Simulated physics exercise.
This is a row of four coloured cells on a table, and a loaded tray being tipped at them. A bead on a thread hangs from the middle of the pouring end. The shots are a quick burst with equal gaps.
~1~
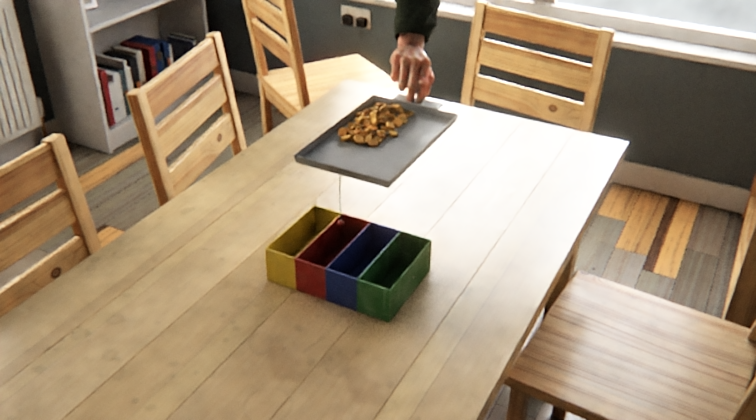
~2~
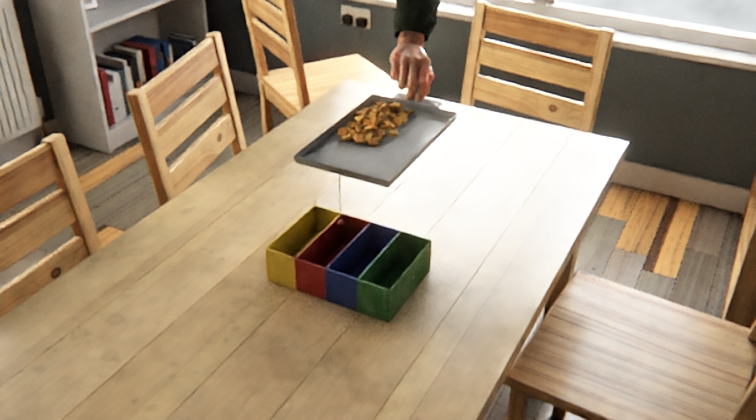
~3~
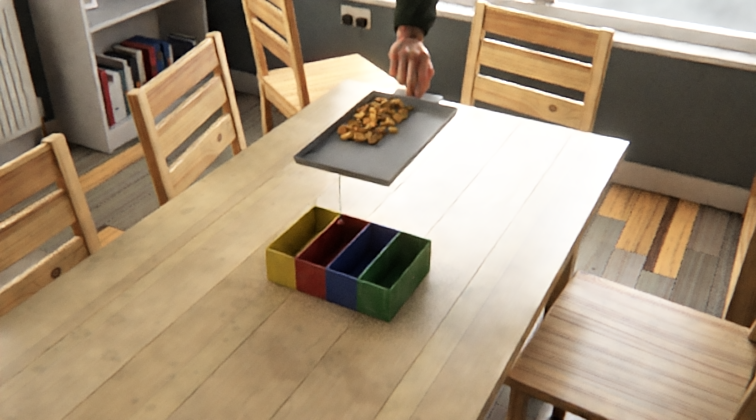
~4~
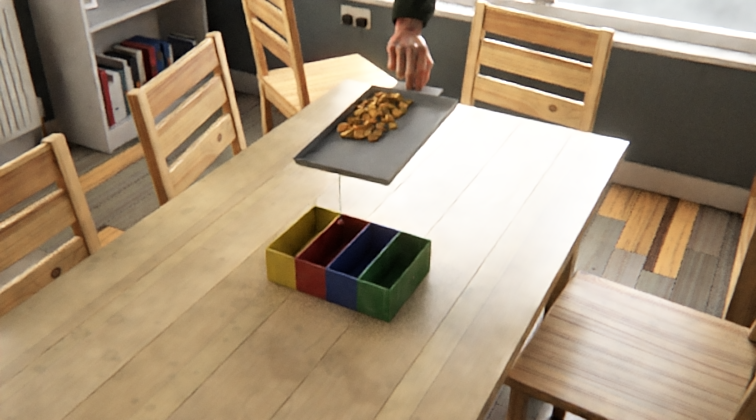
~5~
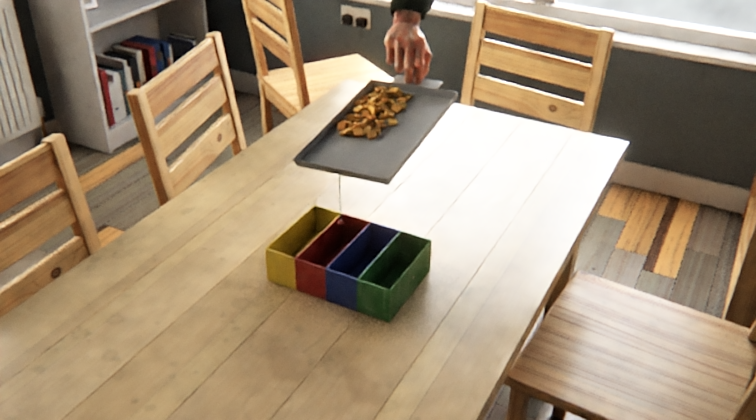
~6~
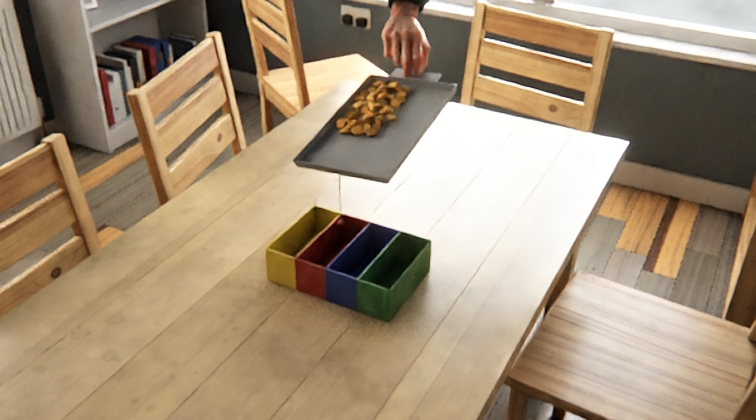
At the start, a hand holds a grey tray of golden-brown cereal pieces level above a wooden table, behind a box with yellow, red, blue and green cells. The hand then raises the far end slightly, and the tray tilts a little towards its near left corner.
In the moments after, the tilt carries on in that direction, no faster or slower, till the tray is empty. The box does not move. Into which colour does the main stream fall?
The yellow one ends fullest.
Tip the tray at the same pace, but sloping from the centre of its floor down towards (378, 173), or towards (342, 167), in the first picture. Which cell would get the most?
First that blue cell, then that yellow cell.
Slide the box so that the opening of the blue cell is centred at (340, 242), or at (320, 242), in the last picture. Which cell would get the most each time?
First yellow, then the red cell.
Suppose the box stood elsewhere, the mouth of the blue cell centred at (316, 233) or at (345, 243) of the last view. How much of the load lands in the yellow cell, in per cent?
The first gives 10 %, the second 70 %.
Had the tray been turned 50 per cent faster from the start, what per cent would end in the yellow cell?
Some 50 per cent.
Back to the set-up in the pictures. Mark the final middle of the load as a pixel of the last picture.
At about (300, 252).
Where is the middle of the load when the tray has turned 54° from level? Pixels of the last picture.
Near (317, 140).
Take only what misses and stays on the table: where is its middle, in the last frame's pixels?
Around (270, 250).
Soon after the last picture, tray tipped steeply; nearly all on the tray; a stray few falling or outside the box.
A little later, tray tipped right over; about a quarter on the tray; about a quarter in the yellow cell; a stray few in the red cell; about half falling or outside the box.
Later still, tray tipped past a quarter turn; about half in the yellow cell; a stray few in the red cell; about a third falling or outside the box.
At rest, tray tipped past a quarter turn; about half in the yellow cell; a stray few in the red cell; none in the green cell; none in the blue cell; about a third outside the box.
